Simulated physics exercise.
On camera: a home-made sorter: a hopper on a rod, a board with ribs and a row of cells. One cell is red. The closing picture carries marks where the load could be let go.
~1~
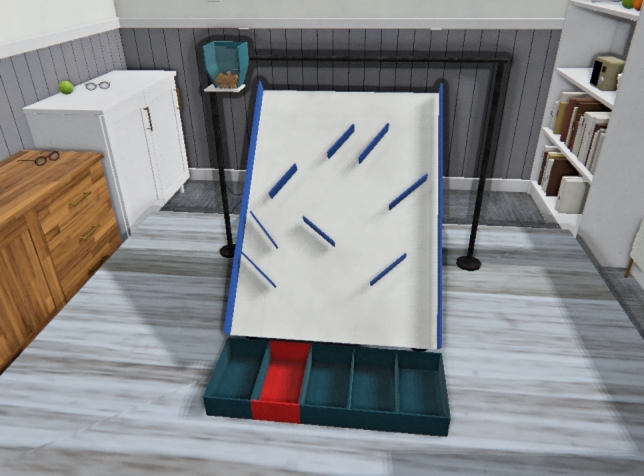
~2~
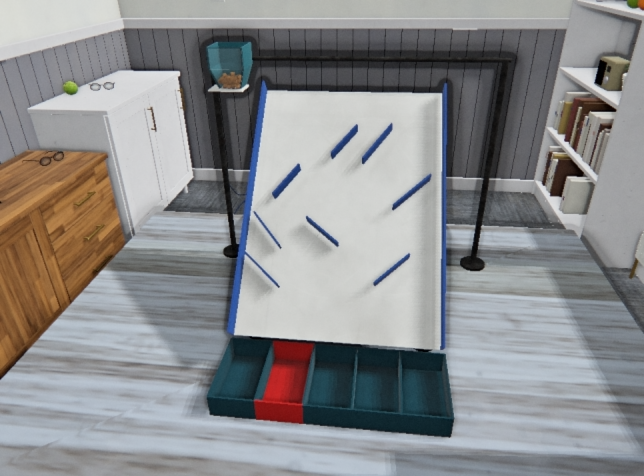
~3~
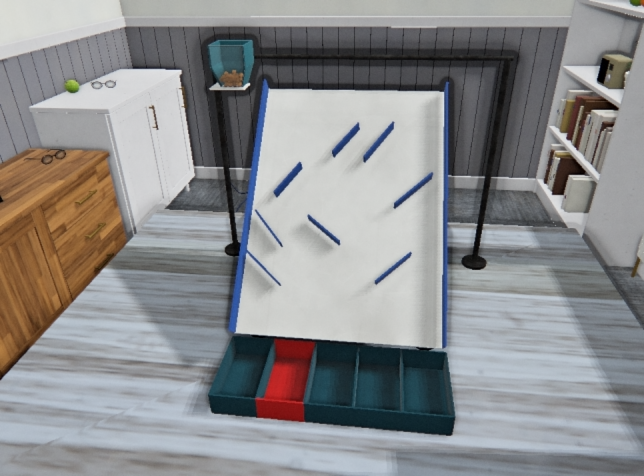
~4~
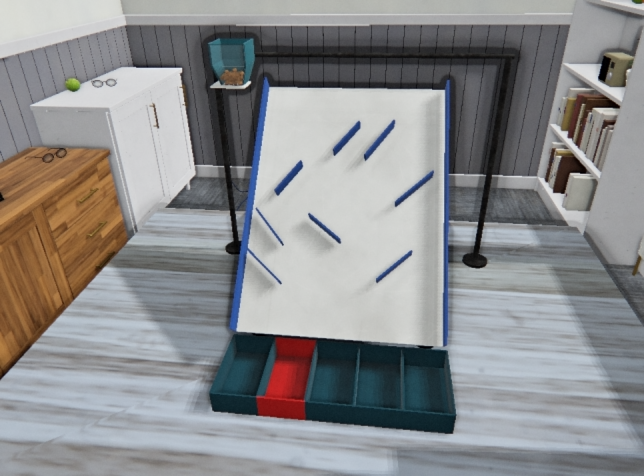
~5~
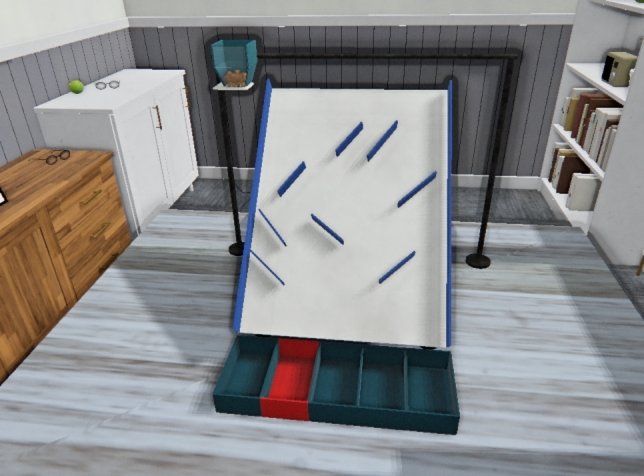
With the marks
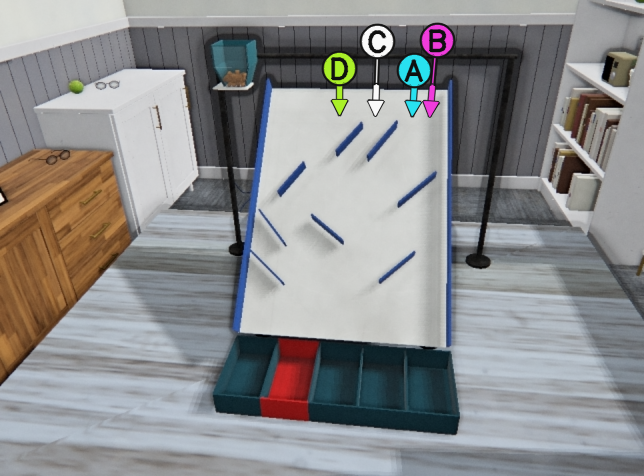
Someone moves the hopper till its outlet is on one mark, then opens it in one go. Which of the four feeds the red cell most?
It is D.
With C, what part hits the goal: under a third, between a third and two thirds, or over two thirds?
Mark C gives under a third.
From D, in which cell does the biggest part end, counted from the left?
The second.
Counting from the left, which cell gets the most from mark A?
The third.
On the marked copy, mark A meets the board at (412, 110); mark B meets the board at (430, 111); mark C meets the board at (375, 110); mark D meets the board at (339, 109).
With A, a small share in the red cell, the bulk in other cells, a small share outside the box.
With B, a small share in the red cell, the bulk in other cells, a small share outside the box.
With C, a small share in the red cell, all but a few in other cells.
With D, close to two thirds in the red cell, close to a third in other cells.
